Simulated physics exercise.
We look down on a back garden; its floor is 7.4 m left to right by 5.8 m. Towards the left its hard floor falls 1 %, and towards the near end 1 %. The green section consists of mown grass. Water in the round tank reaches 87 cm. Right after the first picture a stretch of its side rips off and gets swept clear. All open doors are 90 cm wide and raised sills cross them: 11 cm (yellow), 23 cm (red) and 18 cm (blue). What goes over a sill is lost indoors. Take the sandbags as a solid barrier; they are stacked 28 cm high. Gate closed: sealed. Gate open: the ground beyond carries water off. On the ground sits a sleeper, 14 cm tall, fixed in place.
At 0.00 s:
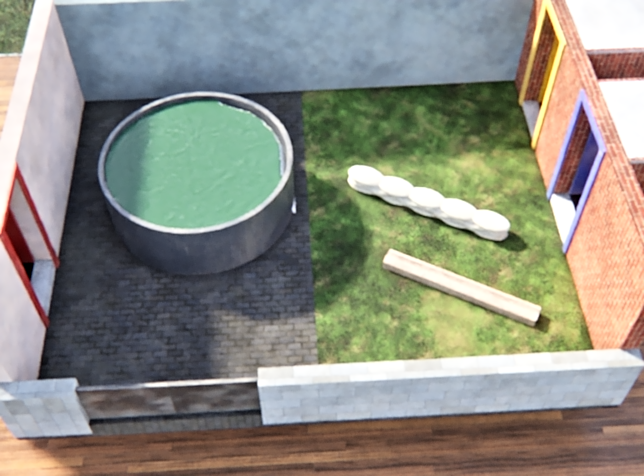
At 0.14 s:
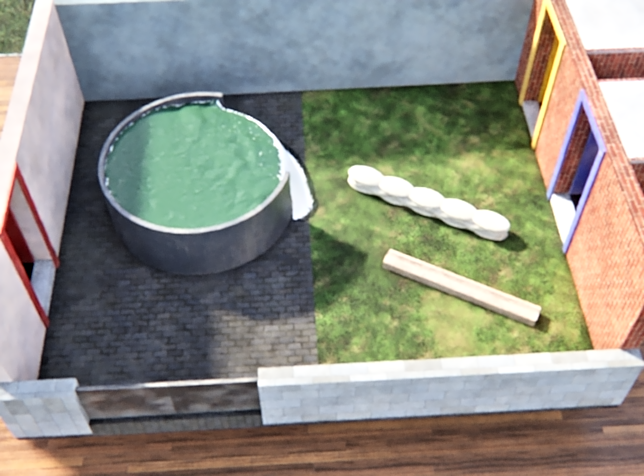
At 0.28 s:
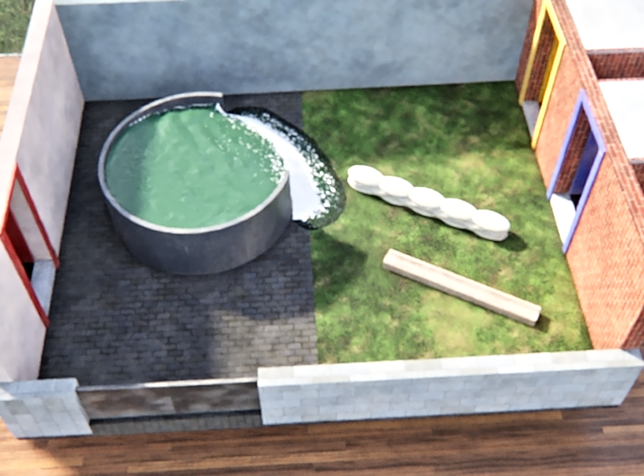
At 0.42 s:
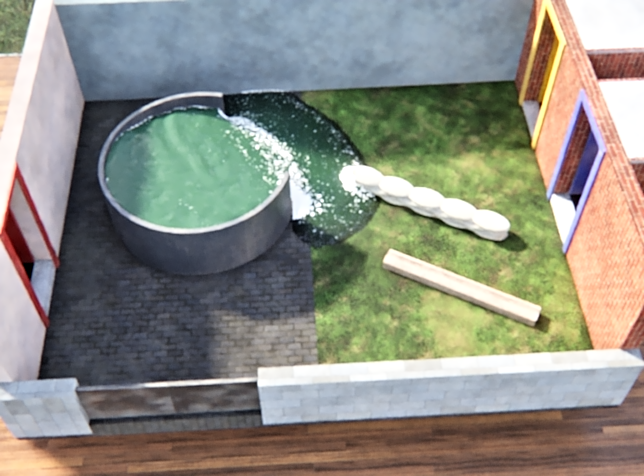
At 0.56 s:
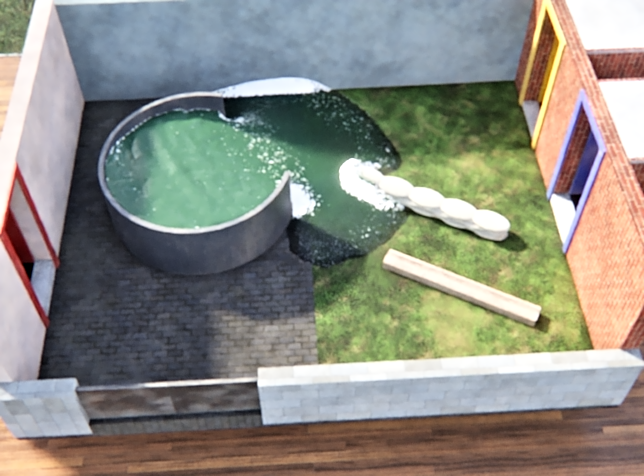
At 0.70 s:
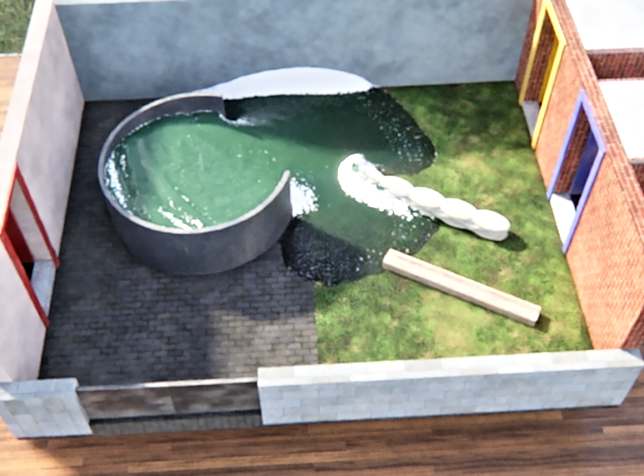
Green water burst out of a round tank when part of its side tore away, foaming across the dark paving and onto the grass, where it surged around the white sandbags and reached the wooden sleeper.
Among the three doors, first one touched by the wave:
Yellow door.
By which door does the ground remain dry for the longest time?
It's the red one.
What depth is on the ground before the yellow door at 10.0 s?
It comes to near 8.0 cm.
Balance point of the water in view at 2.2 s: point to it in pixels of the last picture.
Balance point at about (311, 166).
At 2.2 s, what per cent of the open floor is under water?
Around 50 per cent wet.
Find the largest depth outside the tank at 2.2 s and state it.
Peak depth: Approx. 57 cm.
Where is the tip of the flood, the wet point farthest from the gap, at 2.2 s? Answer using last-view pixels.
Somewhere around (556, 309).
After 1.4 s water covers 35 % of the floor and is deepest (46 cm) near (348, 182); yellow door not reached, red door not reached, blue door not reached.
After 2.2 s water covers 50 % of the floor and is deepest (57 cm) near (506, 87); yellow door reached at 1.7 s, red door not reached, blue door not reached.
After 3.5 s water covers 65 % of the floor and is deepest (34 cm) near (532, 139); yellow door reached at 1.7 s, red door not reached, blue door reached at 2.7 s.
After 6.0 s water covers 90 % of the floor and is deepest (26 cm) near (603, 377); yellow door reached at 1.7 s, red door reached at 4.1 s, blue door reached at 2.7 s.
After 10.0 s water covers 95 % of the floor and is deepest (24 cm) near (121, 249); yellow door reached at 1.7 s, red door reached at 4.1 s, blue door reached at 2.7 s.
